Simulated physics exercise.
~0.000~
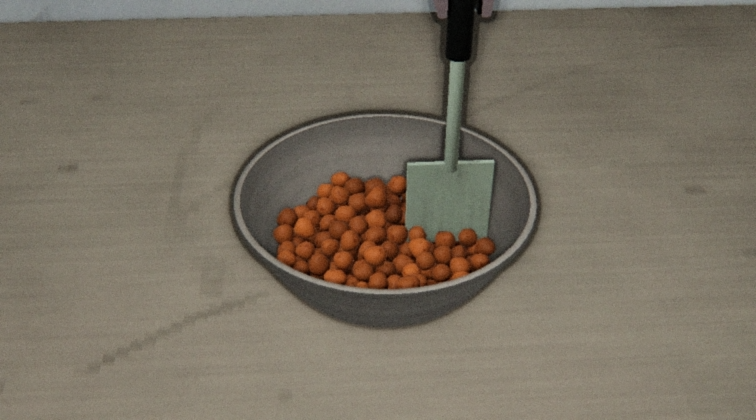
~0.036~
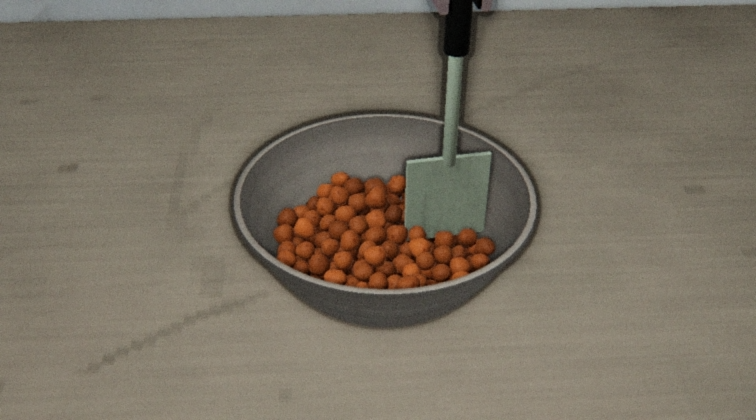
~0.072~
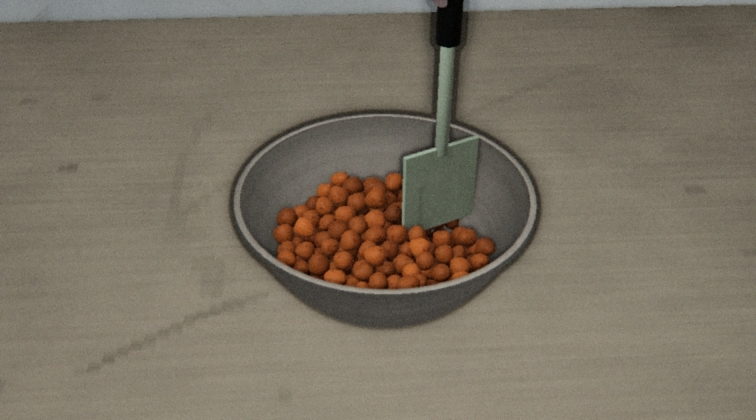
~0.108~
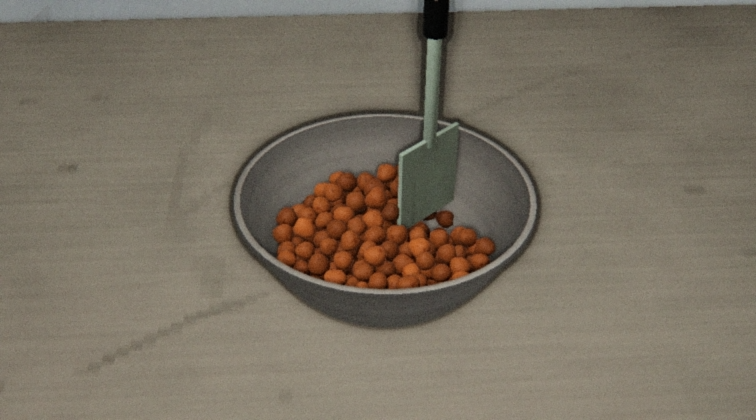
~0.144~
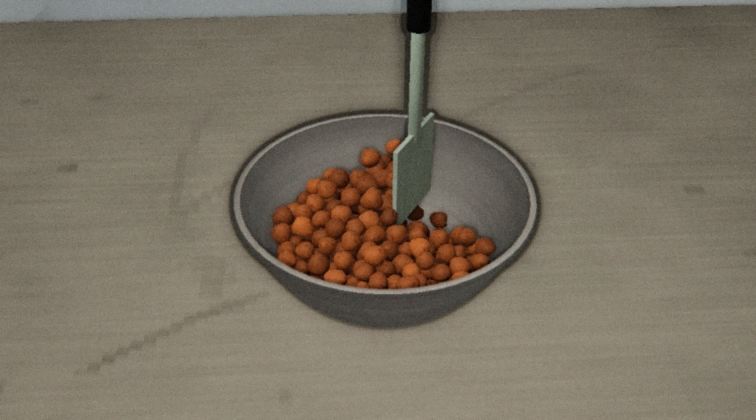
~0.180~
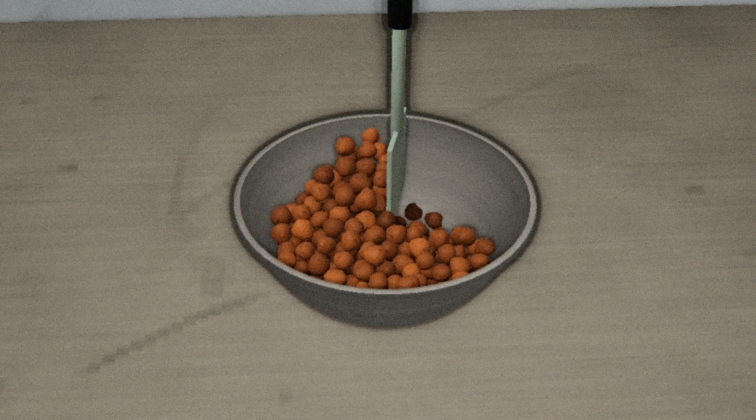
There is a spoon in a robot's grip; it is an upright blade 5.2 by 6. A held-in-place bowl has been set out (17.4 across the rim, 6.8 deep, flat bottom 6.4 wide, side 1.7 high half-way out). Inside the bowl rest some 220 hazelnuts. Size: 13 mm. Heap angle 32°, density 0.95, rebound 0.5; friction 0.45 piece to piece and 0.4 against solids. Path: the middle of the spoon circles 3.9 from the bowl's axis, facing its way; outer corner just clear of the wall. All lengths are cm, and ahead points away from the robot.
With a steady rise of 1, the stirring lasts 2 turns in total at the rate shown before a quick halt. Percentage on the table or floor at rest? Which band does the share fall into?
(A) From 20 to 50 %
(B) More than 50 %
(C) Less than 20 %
The answer is C.
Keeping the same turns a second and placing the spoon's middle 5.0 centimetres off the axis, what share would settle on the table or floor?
Around 0 in a hundred, in that case.
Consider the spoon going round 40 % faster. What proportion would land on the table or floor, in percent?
Estimated share: About 25 per cent.
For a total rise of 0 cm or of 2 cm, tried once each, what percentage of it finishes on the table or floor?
It comes to about 20 per cent and about 10 per cent.
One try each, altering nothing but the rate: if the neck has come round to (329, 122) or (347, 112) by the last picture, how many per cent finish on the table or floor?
Roughly 45 per cent on the first try and 30 per cent on the second.
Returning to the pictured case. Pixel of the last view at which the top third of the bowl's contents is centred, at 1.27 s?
Near (356, 276).
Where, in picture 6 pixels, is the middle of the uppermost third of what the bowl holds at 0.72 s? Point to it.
Near (475, 207).
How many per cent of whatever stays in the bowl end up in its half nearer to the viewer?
Roughly 45 percent of it.
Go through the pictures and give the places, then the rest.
Spoon neck at (452, 141), 0° round; upper third of the load around (376, 235), from x 285 to 485, top at y 180; 216 in the bowl, in the first frame.
Spoon neck at (451, 136), 8° round; upper third of the load around (377, 233), from x 285 to 485, top at y 180, in the second frame.
Spoon neck at (443, 126), 24° round; upper third of the load around (376, 230), from x 285 to 485, top at y 180, in the third frame.
Spoon neck at (431, 117), 41° round; upper third of the load around (375, 226), from x 285 to 485, top at y 165, in the fourth frame.
Spoon neck at (415, 111), 58° round; upper third of the load around (370, 217), from x 280 to 485, top at y 145, in the fifth frame.
Spoon neck at (398, 108), 75° round; upper third of the load around (364, 215), from x 280 to 485, top at y 135; 216 in the bowl, in the sixth frame.
By 0.72 s, 329° round, highest piece 9 above the table; 201 in the bowl, 11 on the table or floor, 4 in flight or on the tool.
By 1.27 s, 223° round, highest piece 8 above the table; 186 in the bowl, 29 on the table or floor, 1 in flight or on the tool.
By 1.74 s, 0° round, highest piece 7 above the table; 185 in the bowl, 31 on the table or floor.
By 2.44 s, 0° round, highest piece 7 above the table; 185 in the bowl, 31 on the table or floor.
Final count, 185 in the bowl, 31 on the table or floor. That is 14 % on the table or floor.
